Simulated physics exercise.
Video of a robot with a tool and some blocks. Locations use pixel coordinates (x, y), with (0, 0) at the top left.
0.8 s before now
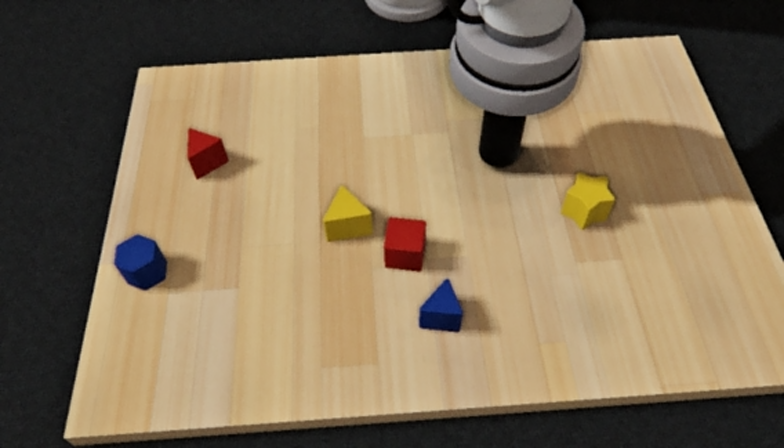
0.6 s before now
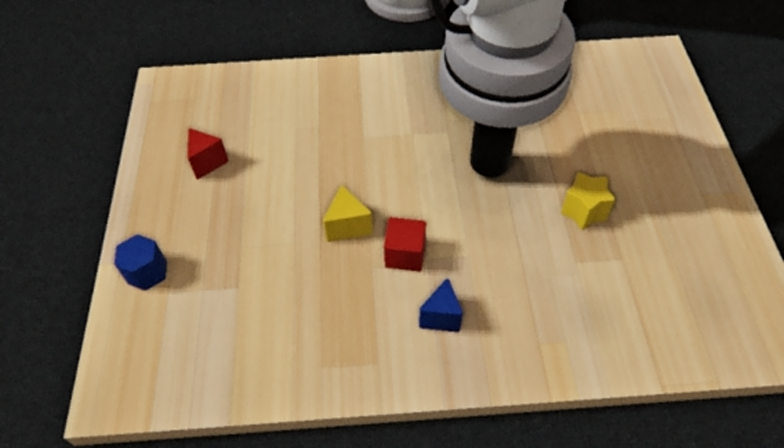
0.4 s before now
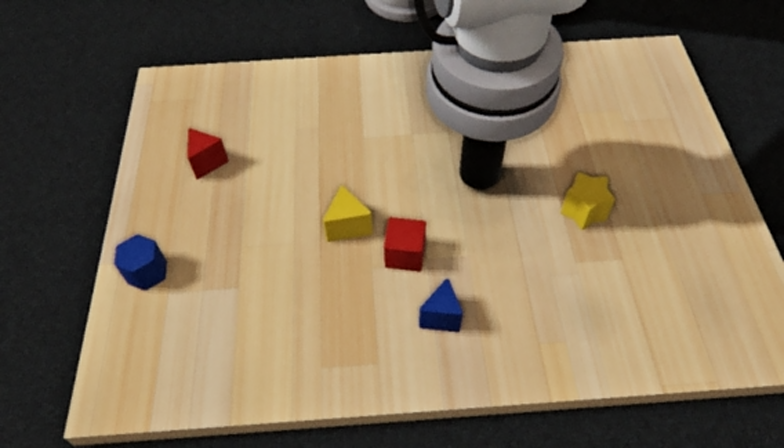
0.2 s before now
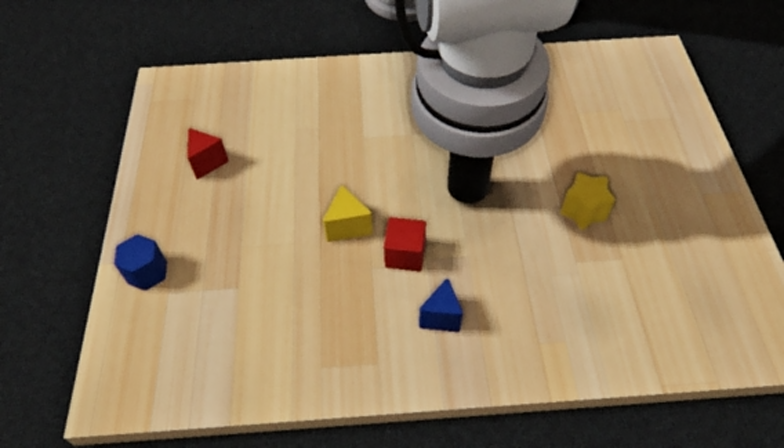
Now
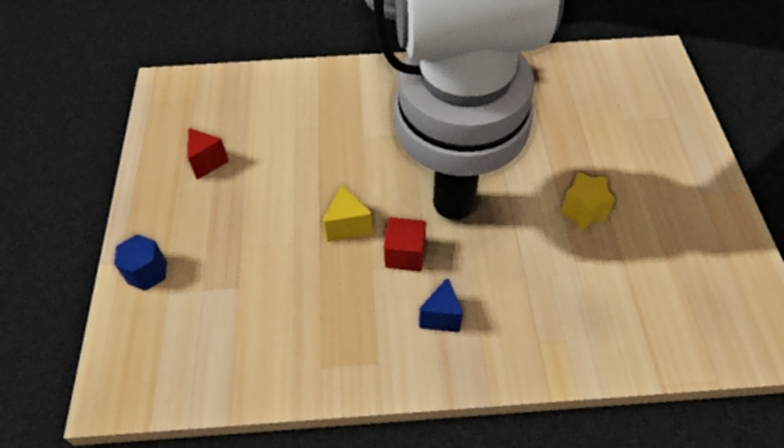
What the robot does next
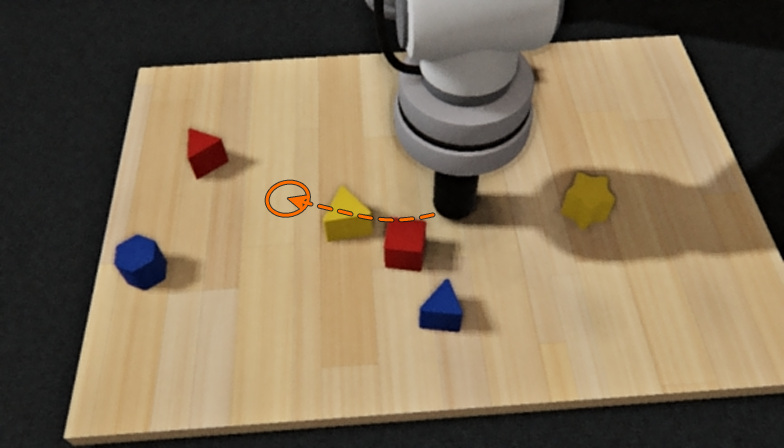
A robot arm moves its black tool down and left toward the red block.
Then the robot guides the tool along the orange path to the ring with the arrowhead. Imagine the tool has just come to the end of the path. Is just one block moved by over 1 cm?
It seems so.
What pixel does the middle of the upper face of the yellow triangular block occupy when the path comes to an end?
The top centre is at (292, 211).
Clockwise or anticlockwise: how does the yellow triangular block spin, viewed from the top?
The sense of turning is anti-clockwise.
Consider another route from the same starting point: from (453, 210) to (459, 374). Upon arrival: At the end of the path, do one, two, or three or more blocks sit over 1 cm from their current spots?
It should be one.
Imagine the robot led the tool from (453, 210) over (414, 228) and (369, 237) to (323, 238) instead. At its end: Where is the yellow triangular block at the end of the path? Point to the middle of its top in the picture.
At the end it should sit near (299, 193).
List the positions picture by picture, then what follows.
The first picture shows tip of the tool (498, 154), middles of tops, yellow triangular block (345, 206), red four-sided block (405, 234).
The second picture shows tool (490, 163), nothing pushed.
The third picture shows tool (480, 175), nothing pushed.
The fourth picture shows tool (468, 188), nothing pushed.
The fifth picture shows tool (454, 204), yellow triangular block (345, 206), red four-sided block (405, 234).
The line goes from (453, 210) by way of (397, 220) and (341, 212) to (288, 198).
What follows on the original path. One third of the way, tool (397, 215); nothing pushed yet.
Two thirds of the way, tool (340, 206); yellow triangular block (306, 208).
At the end, tool (286, 193); yellow triangular block (292, 211), turned 30° anticlockwise; red four-sided block unmoved.
